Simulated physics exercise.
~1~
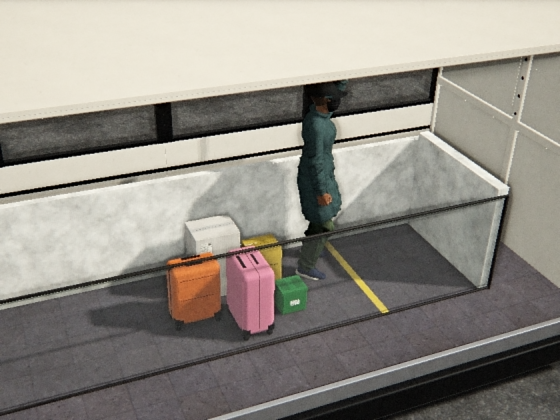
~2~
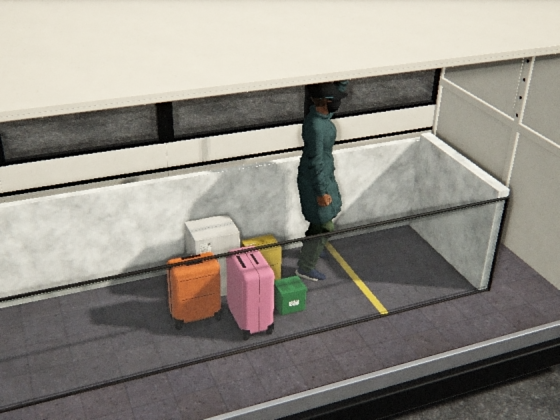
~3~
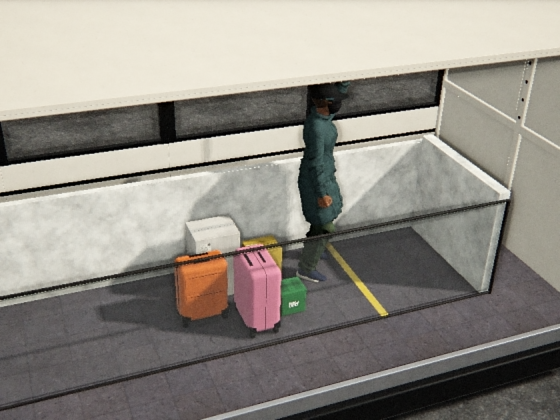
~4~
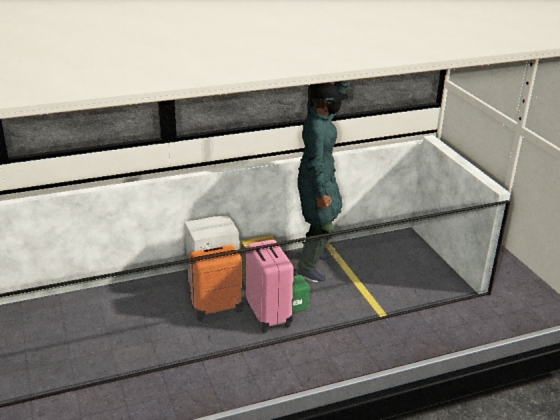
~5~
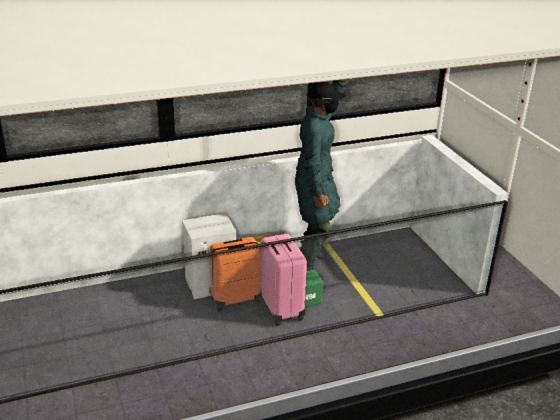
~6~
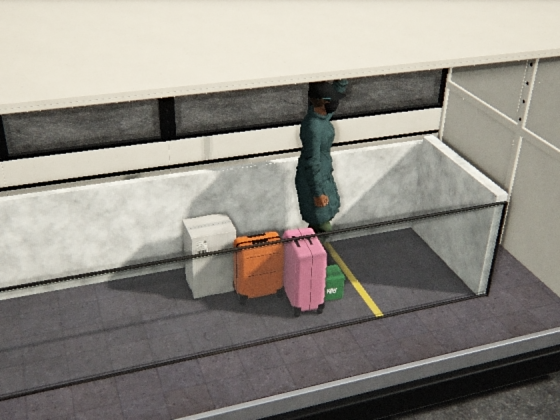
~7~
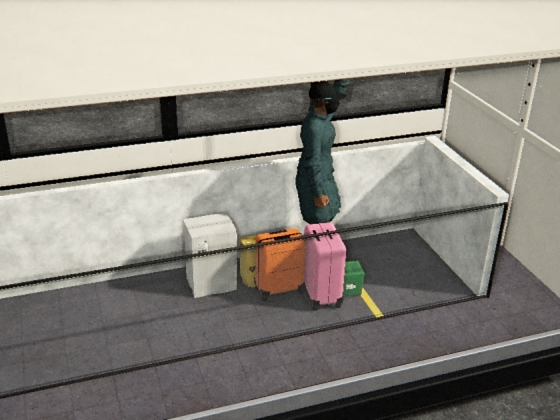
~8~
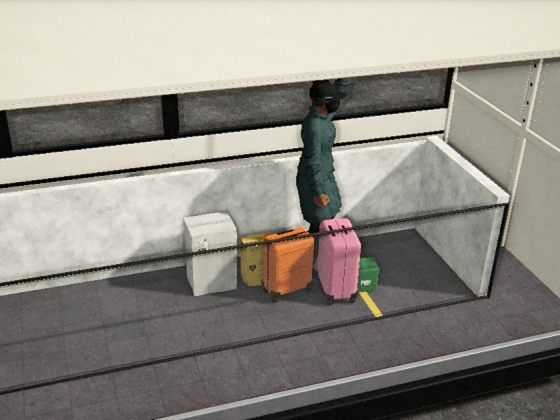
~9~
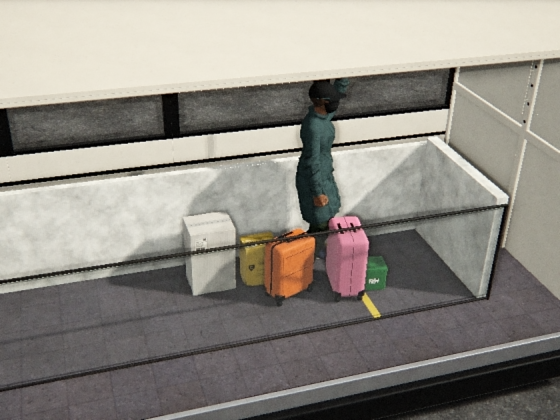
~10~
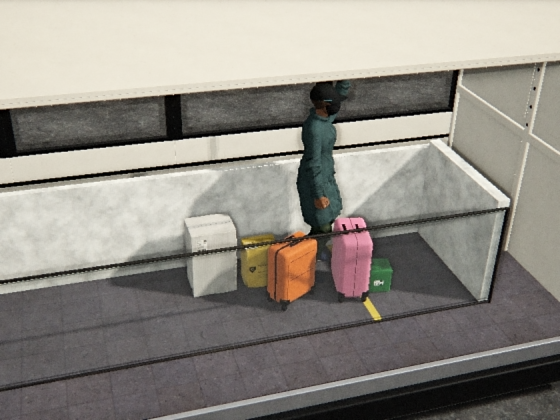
A person in a green coat stood still beside some luggage as the pink and orange wheeled cases and the green tub slid right; the tub ended past the yellow line, both cases stopped short, and the white and yellow bags stayed put.
